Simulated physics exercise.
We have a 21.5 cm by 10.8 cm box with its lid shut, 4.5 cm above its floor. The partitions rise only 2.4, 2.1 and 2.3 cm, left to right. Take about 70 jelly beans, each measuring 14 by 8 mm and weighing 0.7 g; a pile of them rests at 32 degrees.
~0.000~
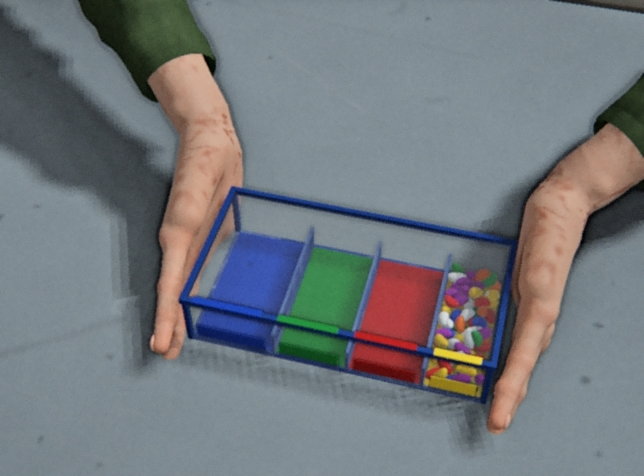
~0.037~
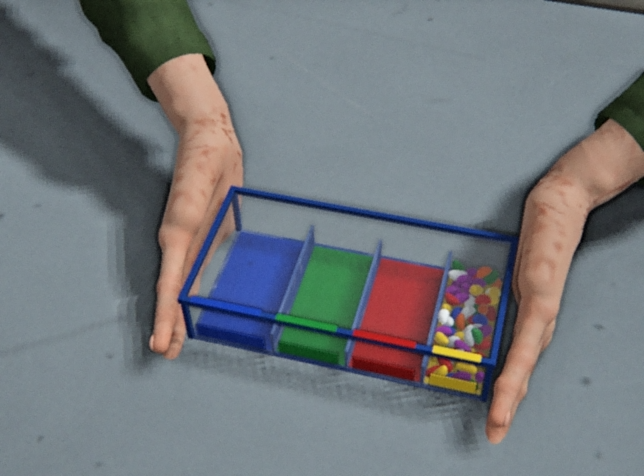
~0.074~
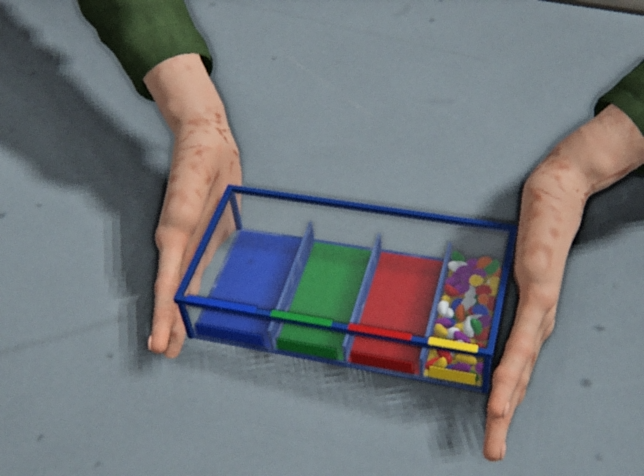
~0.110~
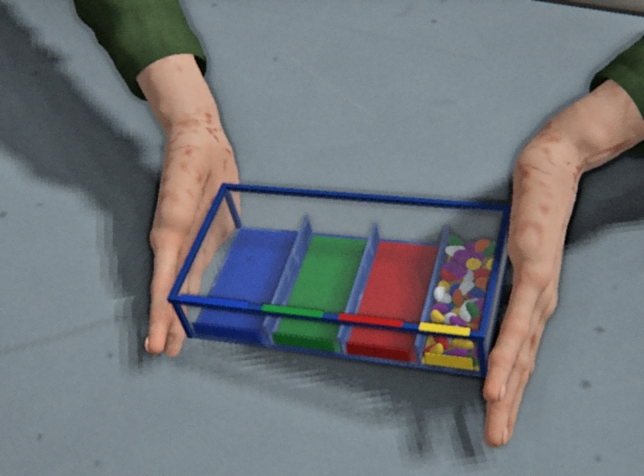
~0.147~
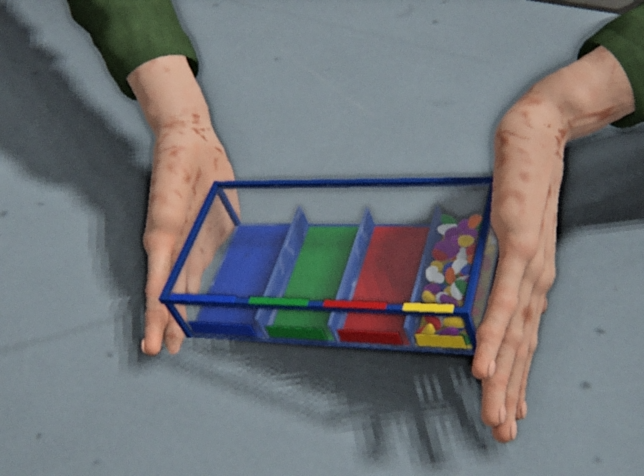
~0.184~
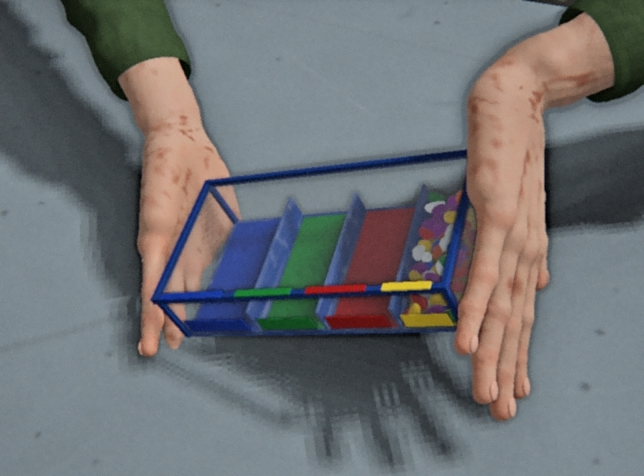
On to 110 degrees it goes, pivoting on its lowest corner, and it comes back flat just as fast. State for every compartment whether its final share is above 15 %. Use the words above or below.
Red compartment: Below; blue compartment: Above; green compartment: Below; yellow compartment: Below.
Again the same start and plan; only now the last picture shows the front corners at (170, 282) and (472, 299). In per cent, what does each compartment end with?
Per cent by compartment: Red 0, blue 95, green 5, yellow 0.
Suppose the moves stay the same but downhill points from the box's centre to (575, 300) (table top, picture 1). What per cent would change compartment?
My best guess is some 0 per cent.
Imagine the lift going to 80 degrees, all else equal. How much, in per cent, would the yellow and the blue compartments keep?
Then yellow would get 5 per cent and blue 45 per cent.
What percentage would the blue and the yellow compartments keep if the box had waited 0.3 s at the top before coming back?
Final amounts would be blue 100% and yellow 0%.
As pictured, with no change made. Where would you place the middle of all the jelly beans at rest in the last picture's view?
(232, 304).
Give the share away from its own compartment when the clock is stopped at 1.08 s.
Close to 100 per cent, I reckon.
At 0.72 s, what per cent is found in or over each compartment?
You'd find red at 60, blue at 10, green at 15 and yellow at 15 per cent.
After 0.72 s, tilt 109 degrees; red 60 %, blue 10 %, green 15 %, yellow 15 %.
Then, at 1.08 s, tilt 46 degrees; blue 95 %, green 5 %.
After 1.53 s, tilt 0 degrees; blue 95 %, green 5 %.
By 2.0 s all is still; red 0 %, blue 95 %, green 5 %, yellow 0 %.
